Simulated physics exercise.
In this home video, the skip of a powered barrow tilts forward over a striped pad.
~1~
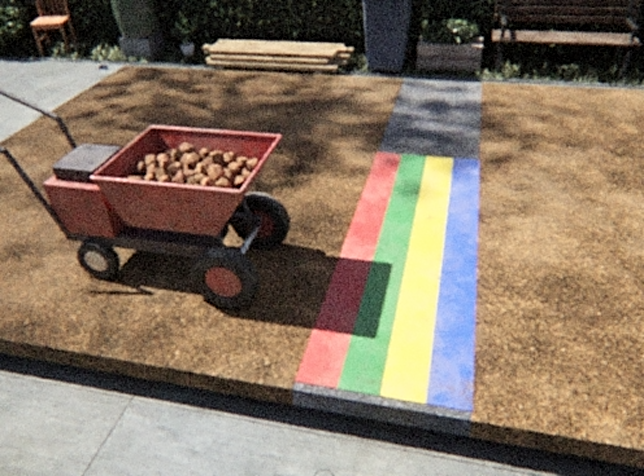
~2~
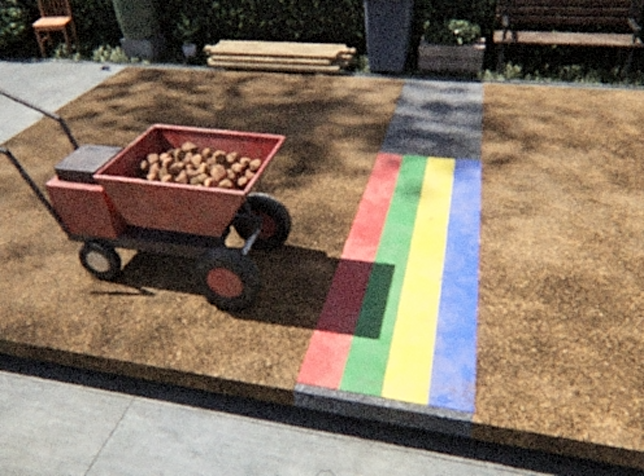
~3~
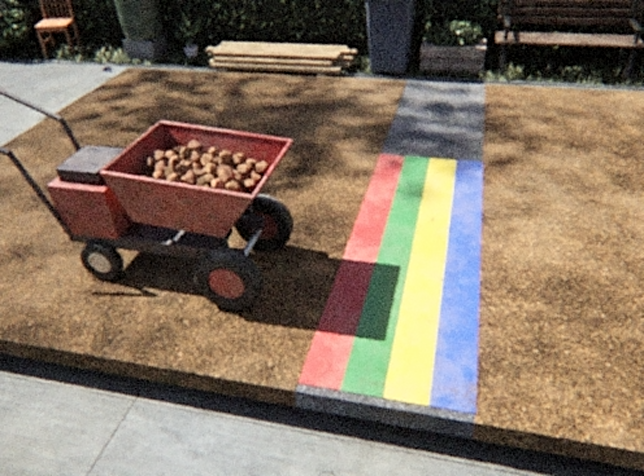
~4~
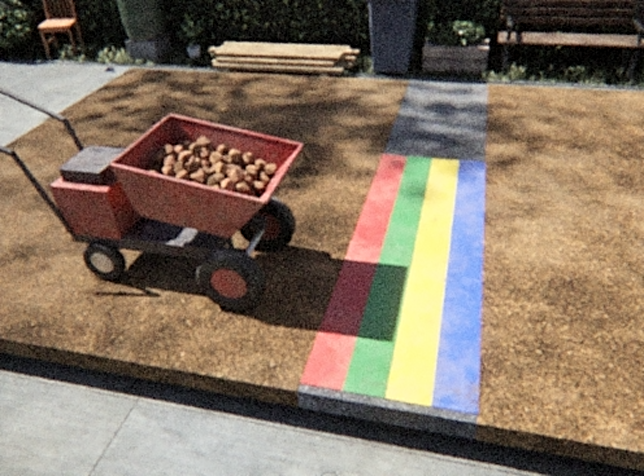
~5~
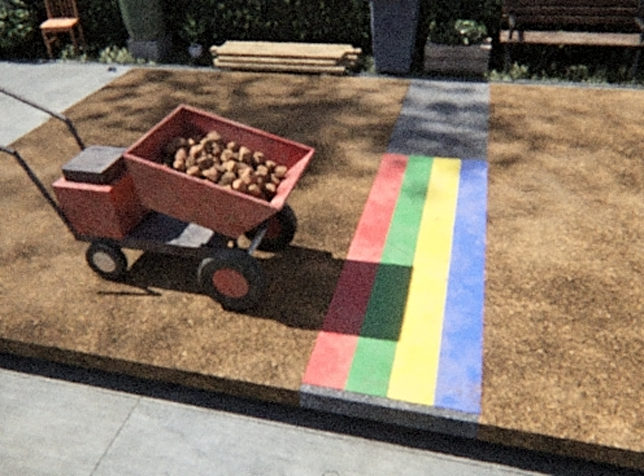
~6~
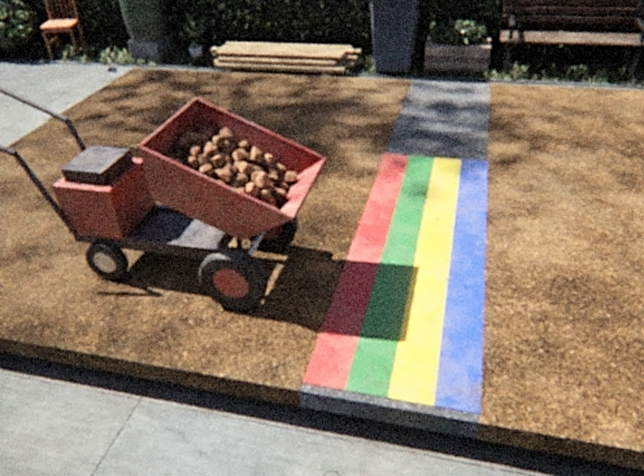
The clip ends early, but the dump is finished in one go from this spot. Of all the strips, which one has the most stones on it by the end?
Most stones end on the green strip.
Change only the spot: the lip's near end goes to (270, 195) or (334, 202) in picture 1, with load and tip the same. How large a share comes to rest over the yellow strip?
That comes to some 30 in a hundred for the first try and some 10 in a hundred for the second.
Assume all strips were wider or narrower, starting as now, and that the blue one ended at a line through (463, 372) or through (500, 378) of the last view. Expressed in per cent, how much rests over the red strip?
10 and 20 in a hundred.
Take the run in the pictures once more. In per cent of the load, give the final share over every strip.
Red strip 15 %, green strip 30 %, yellow strip 15 %, blue strip 5 %.
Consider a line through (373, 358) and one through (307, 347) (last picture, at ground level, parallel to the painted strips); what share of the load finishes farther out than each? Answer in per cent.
Result, first then second: 40 %, 70 %.
Shortly afterwards, skip tipped steeply; the whole lot in the skip.
Next, skip tipped right over; the bulk in the skip; a little over the red strip; a little over the green strip; only a few over the yellow strip.
Some moments later, skip tipped right over; near a third in the skip; a little over the red strip; near a third over the green strip; near a quarter over the yellow strip; a little over the blue strip; only a few off the paint.
In the end, skip tipped right over; near a third in the skip; a little over the red strip; near a third over the green strip; near a quarter over the yellow strip; a little over the blue strip; only a few off the paint.
